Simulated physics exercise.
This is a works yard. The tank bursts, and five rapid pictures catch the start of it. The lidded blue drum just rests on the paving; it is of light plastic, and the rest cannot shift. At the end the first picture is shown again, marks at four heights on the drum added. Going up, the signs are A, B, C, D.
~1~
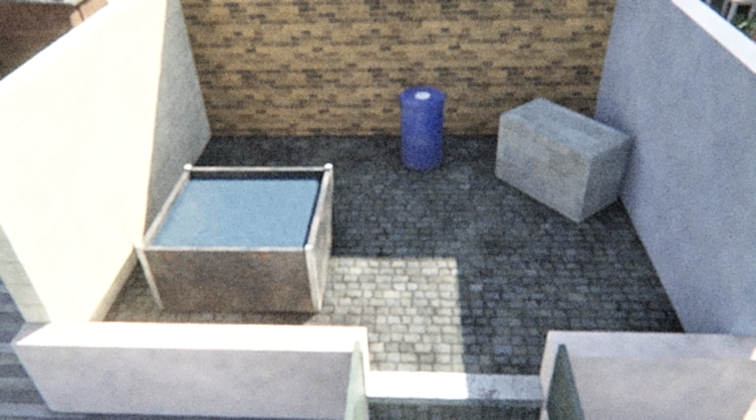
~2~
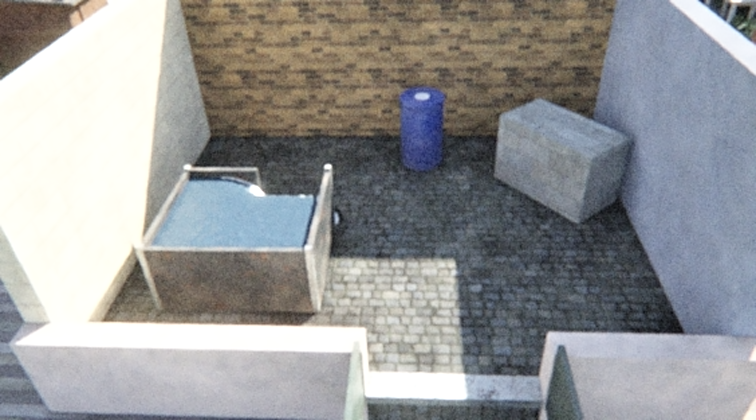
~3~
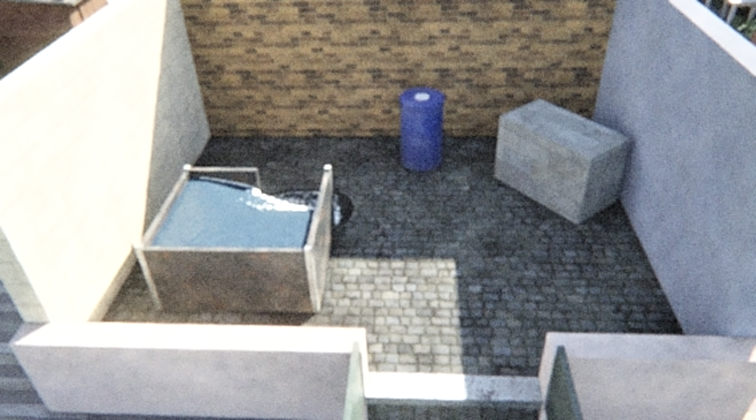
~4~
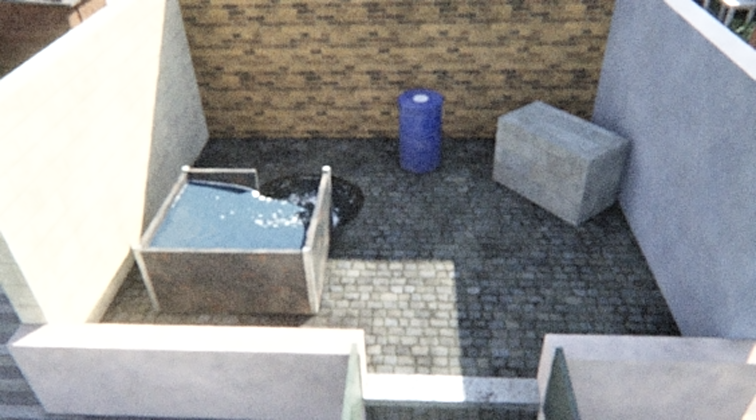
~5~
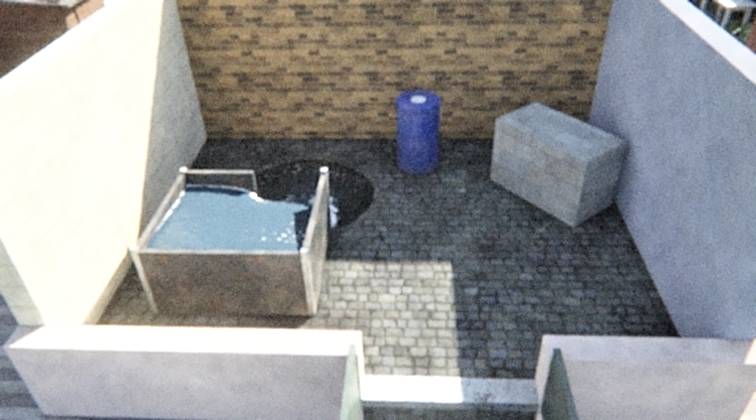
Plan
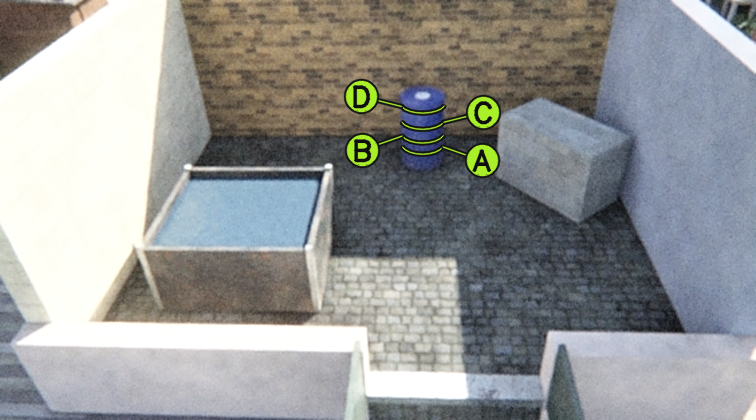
A walled works yard paved in dark cobbles is seen from high above its near side, with a brick wall at the back and an open gap in the low front wall. A water-filled tank stands at left, a blue drum near the back wall and a grey block at right. Water drops and churns at the tank's back right corner while a dark wet patch spreads behind it towards the drum, the view shifting very slightly.
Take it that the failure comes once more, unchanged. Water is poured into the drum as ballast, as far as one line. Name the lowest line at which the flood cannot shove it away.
Take A.
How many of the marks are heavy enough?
All of the four.
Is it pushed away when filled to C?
No, not at all.
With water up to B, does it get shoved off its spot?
No, that is safe.
In lime, A at (422, 154); B at (422, 143); C at (422, 129); D at (422, 113); from the bottom up A, B, C, D.
If A is chosen, it does not move.
If B is chosen, it does not move.
If C is chosen, it does not move.
If D is chosen, it does not move.
